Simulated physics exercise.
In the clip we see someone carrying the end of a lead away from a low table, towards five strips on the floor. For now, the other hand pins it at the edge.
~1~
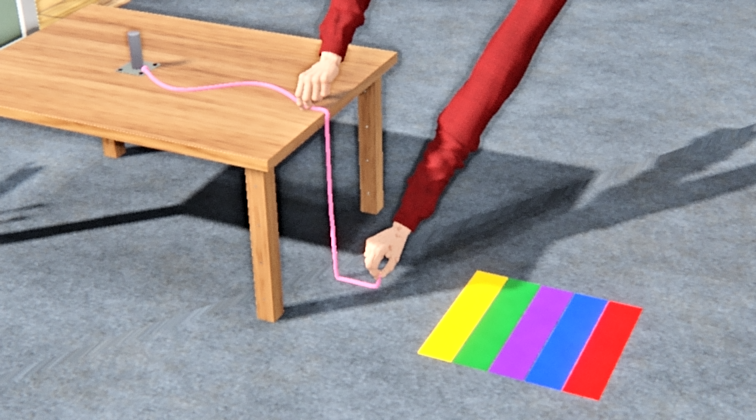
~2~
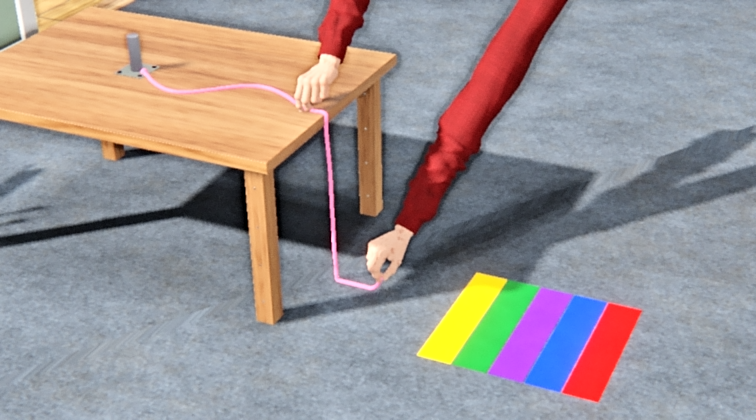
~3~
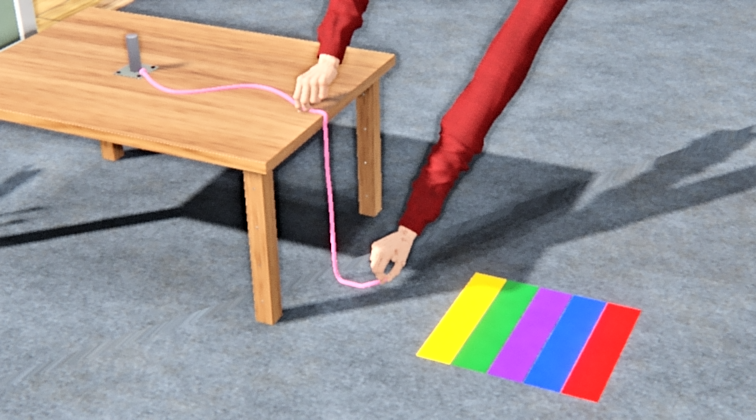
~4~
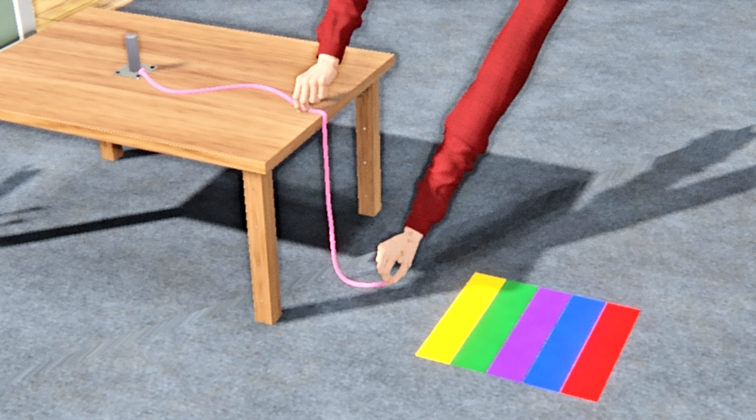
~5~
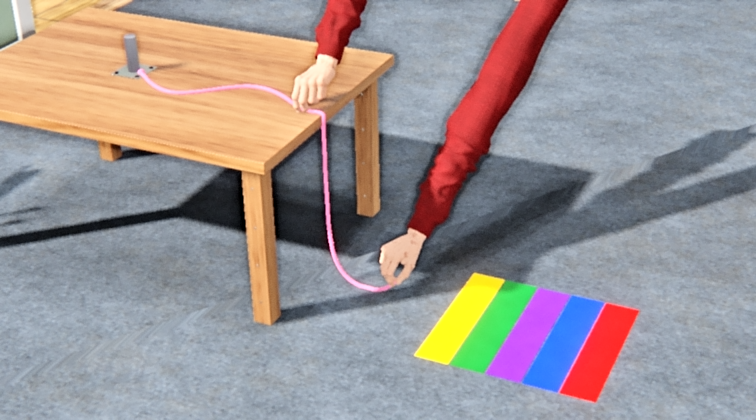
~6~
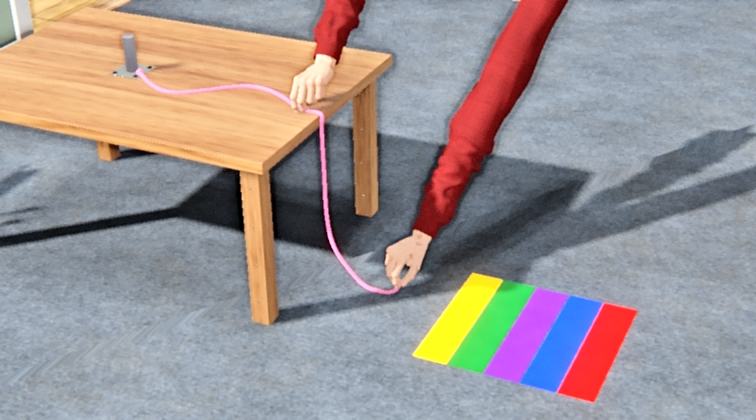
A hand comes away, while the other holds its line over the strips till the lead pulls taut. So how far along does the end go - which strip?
Along to the purple strip.
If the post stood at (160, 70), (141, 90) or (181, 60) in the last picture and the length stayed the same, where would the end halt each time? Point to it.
Roughly (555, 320), then (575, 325), then (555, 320).
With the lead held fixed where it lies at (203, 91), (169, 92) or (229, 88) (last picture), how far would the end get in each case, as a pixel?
Approximately (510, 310), (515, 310) and (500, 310), respectively.
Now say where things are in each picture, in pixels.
The first picture shows end (379, 276); yellow (446, 341); green (480, 350); purple (516, 359); blue (552, 368); red (589, 378).
The second picture shows end (381, 279); lead through (155, 83) (219, 89) (285, 95) (326, 130) (332, 201) (337, 266).
The third picture shows end (385, 280).
The fourth picture shows end (391, 281); lead through (154, 84) (217, 89) (283, 95) (325, 130) (328, 200) (337, 267).
The fifth picture shows end (395, 283).
The sixth picture shows end (400, 284); lead through (151, 84) (214, 90) (281, 96) (322, 130) (325, 201) (348, 267).
Soon after, end near (457, 298); over yellow.
Then, end near (502, 308); over green.
At full stretch, end near (527, 314); over purple. The end stops over the purple strip.
